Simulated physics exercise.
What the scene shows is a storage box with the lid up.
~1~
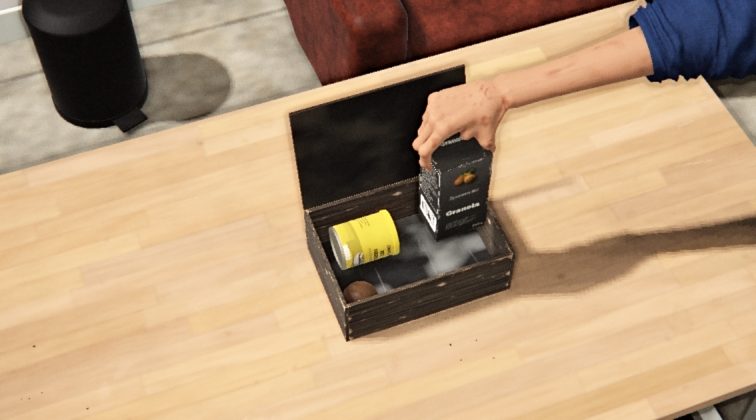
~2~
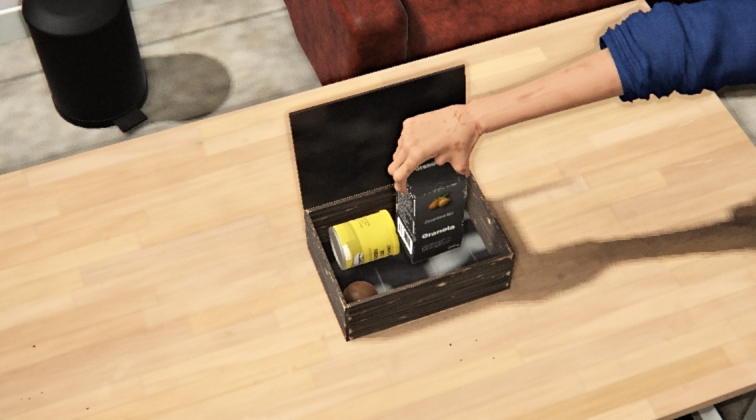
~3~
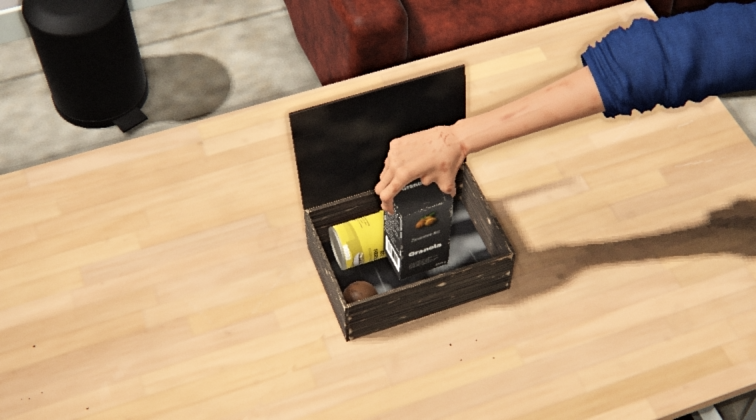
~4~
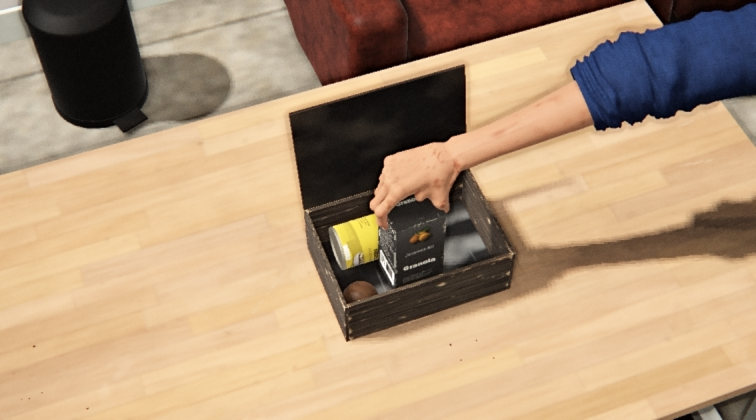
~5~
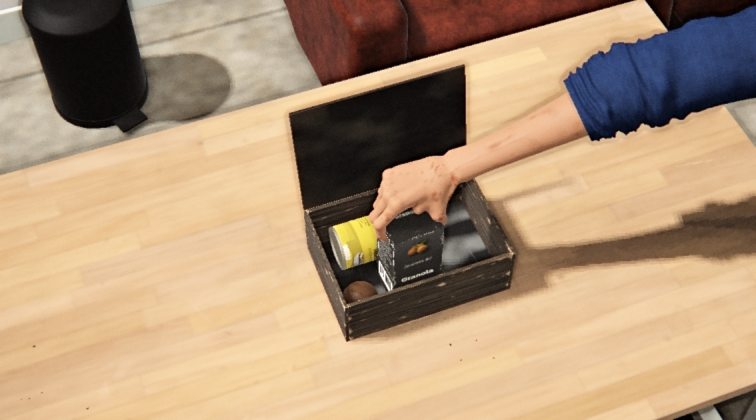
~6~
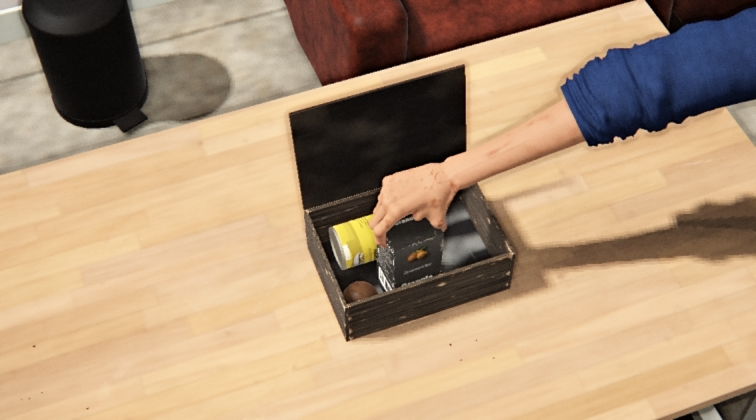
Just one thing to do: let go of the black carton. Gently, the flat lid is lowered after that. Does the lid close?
No. I predict it won't fully lower.
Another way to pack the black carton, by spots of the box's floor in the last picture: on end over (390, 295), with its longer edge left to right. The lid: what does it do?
Well, in that case it fits down fine.
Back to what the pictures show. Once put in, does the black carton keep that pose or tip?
At the finish it holds its orientation.
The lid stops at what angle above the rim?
Some 35 degrees above the rim, more or less.
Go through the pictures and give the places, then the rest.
On its way; black carton (454, 184), in the first frame.
On its way; black carton (430, 207), in the second frame.
On its way; black carton (417, 225), in the third frame.
On its way; black carton (411, 240), in the fourth frame.
On its way; black carton (409, 252), in the fifth frame.
Put in, still held; black carton (409, 258), in the sixth frame.
Then, 1.10 s on from there, lid starting down.
Then, 1.40 s on from there, lid 73° above the rim.
Then, 1.60 s on from there, lid 57° above the rim.
Then, 1.80 s on from there, lid 36° above the rim.
In the end, lid 36° above the rim; all 3 unmoved. At the end, from the last picture's camera, black carton near (409, 258).
